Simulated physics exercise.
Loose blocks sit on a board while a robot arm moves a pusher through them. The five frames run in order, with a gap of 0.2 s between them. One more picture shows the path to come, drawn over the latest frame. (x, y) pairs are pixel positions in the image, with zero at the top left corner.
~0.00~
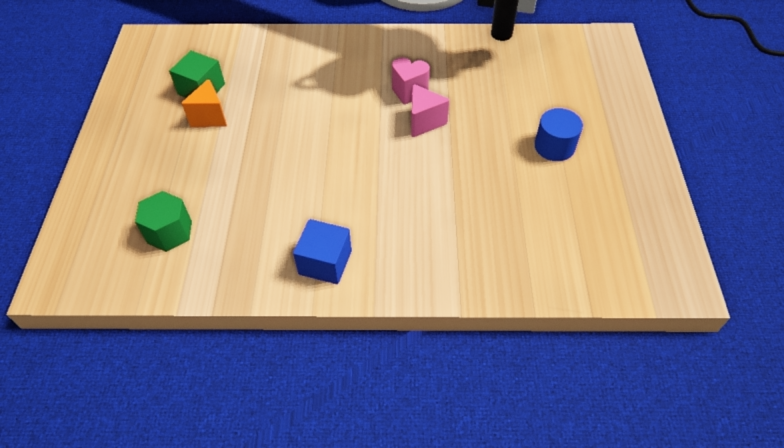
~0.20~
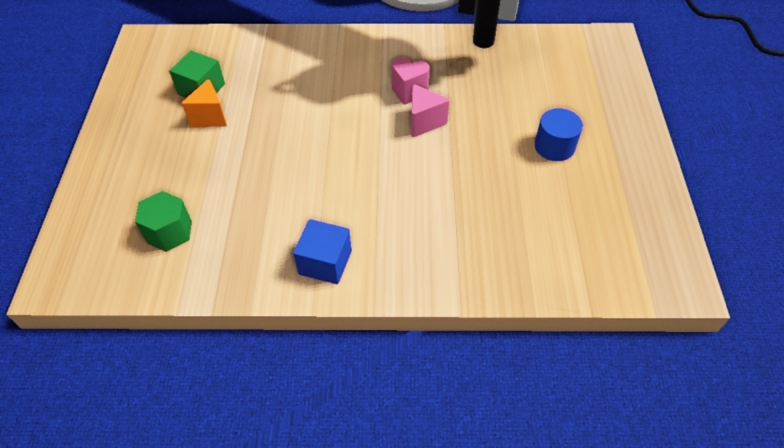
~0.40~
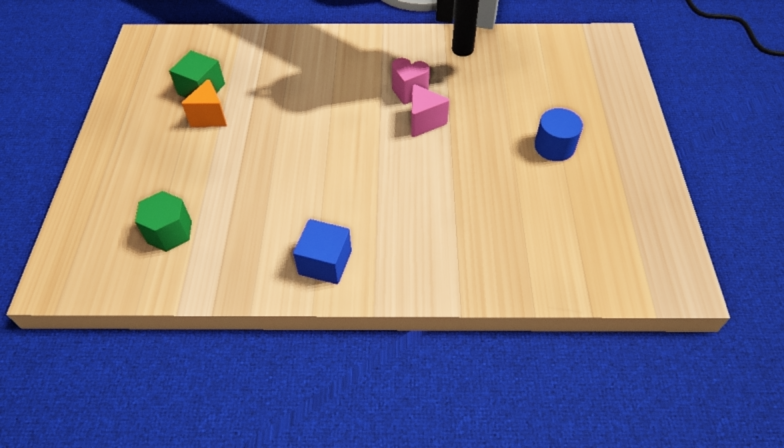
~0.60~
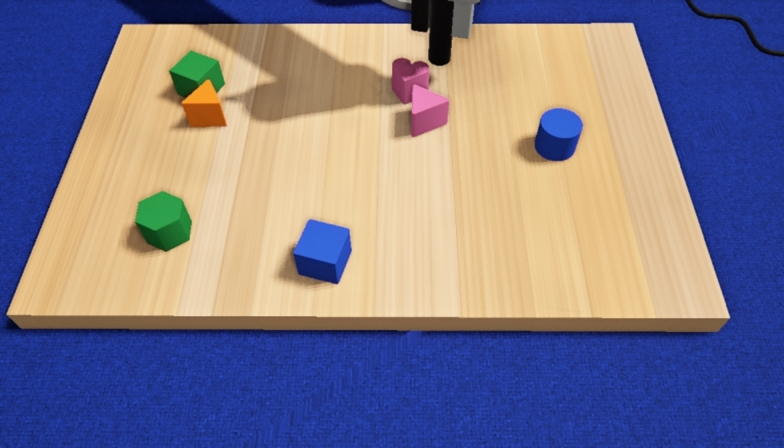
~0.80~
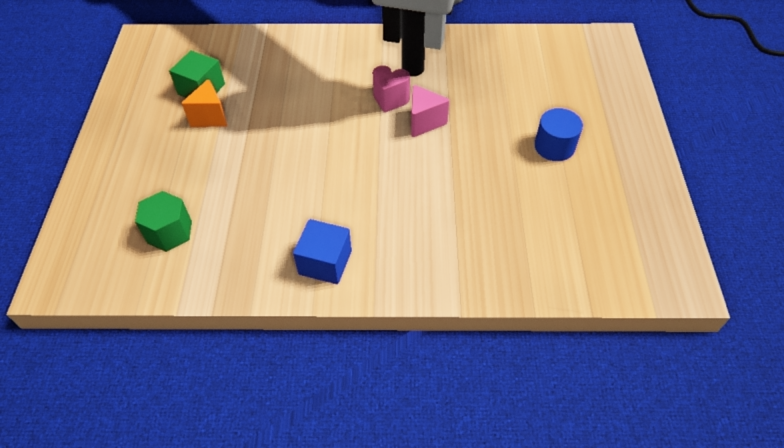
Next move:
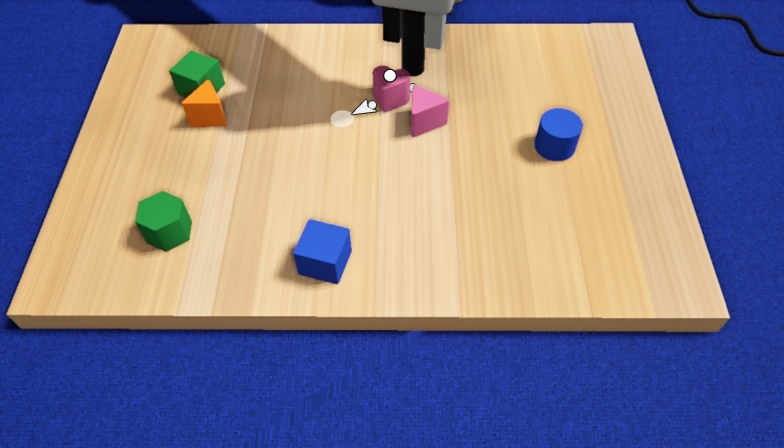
A robot arm's black pusher moved left along the back of a wooden board and nudged the pink heart block a little to the left, while the pink triangle and the other blocks stayed still.
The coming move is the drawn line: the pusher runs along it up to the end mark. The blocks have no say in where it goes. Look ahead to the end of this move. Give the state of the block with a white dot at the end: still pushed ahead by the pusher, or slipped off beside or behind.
The block with a white dot is leading.
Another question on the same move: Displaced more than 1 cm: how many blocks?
I predict one.
The drawn path runs from (413, 88) directly to (342, 119); the dot is on the pink heart block.
Halfway along, pusher at (377, 84); pink heart block at (352, 90).
At the end, pusher at (340, 101); pink heart block at (319, 104), turned 35° clockwise; pink triangle not moved.
